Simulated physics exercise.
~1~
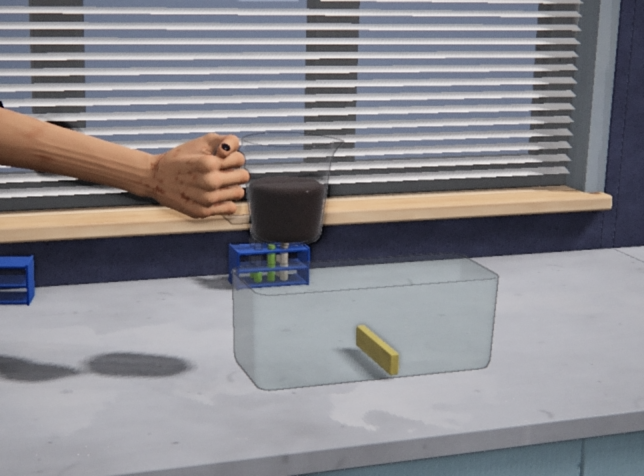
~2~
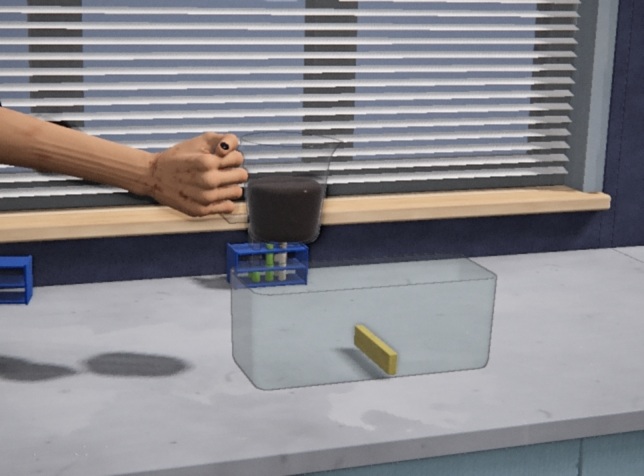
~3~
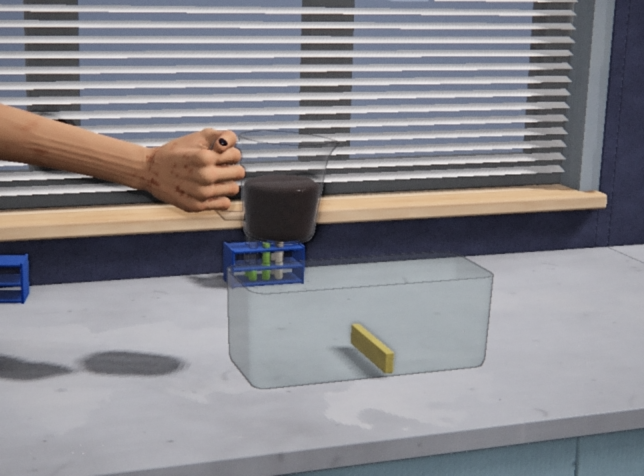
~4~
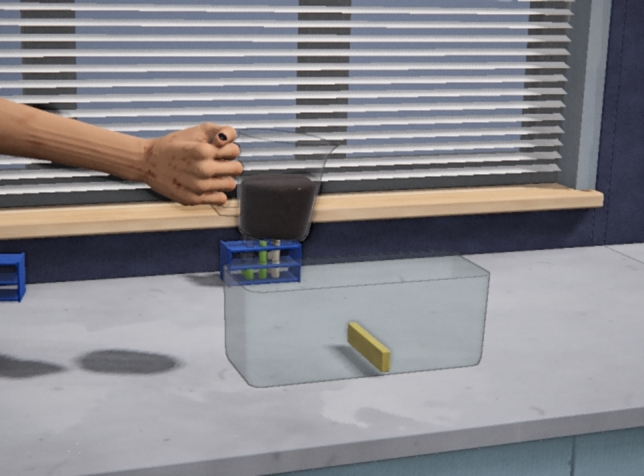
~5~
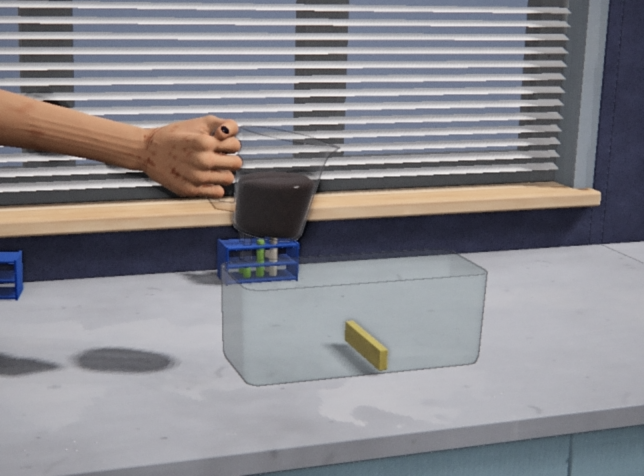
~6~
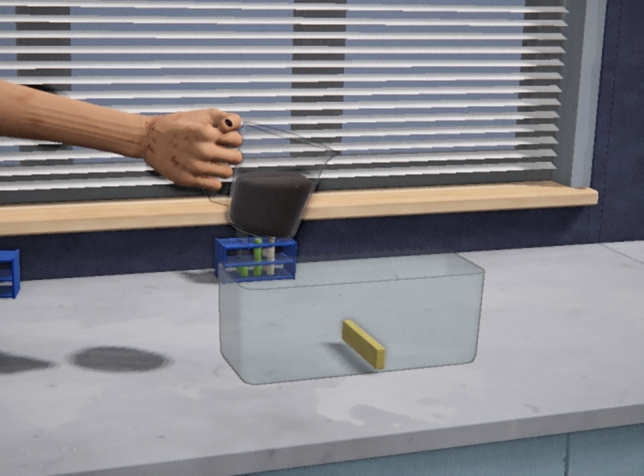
On a grey worktop by a blind-covered window, a hand slowly tilting a jug of dark liquid rightward above a clear basin.
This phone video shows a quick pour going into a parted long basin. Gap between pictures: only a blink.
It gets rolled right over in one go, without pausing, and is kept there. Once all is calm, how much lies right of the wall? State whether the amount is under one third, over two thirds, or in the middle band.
Sits mid-range.
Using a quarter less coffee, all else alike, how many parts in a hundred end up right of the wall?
25 per cent.
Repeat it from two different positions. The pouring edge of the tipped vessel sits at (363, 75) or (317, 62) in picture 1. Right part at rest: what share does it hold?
You'd get around 80 per cent and then around 15 per cent.
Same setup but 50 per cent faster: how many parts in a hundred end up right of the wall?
Near 25 parts in a hundred.
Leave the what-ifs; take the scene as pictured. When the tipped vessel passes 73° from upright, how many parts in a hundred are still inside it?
Amount still in: Approx. 90 %.
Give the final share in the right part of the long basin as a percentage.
Close to 40 in a hundred.
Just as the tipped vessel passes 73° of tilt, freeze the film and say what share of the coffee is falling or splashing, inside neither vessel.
About 10 %.
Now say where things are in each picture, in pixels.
Tilt 0°; pouring edge (344, 139); surface from (248, 185) to (321, 182); the long basin's rim runs from (243, 283) to (480, 266); the wall's top is at (377, 341), in the first frame.
Tilt 1°; pouring edge (343, 140); surface from (247, 185) to (320, 181), in the second frame.
Tilt 3°; pouring edge (341, 141); surface from (244, 184) to (316, 181), in the third frame.
Tilt 6°; pouring edge (339, 143); surface from (241, 183) to (313, 179), in the fourth frame.
Tilt 10°; pouring edge (340, 146); surface from (238, 181) to (311, 178), in the fifth frame.
Tilt 16°; pouring edge (340, 152); surface from (235, 180) to (310, 177), in the sixth frame.
A moment on, the tilt is 73° and 89 per cent is still to pour, 1 is left of the wall and 0 right of it.
Next, the tilt is 110° and 13 per cent is still to pour, 40 is left of the wall and 38 right of it.
Then the tilt is 121° and 0 per cent is still to pour, 58 is left of the wall and 41 right of it.
Later the tilt is 121° and 0 per cent is still to pour, 58 is left of the wall and 41 right of it.
In the end 58 per cent lies left of the wall, 41 right of it and 0 outside.
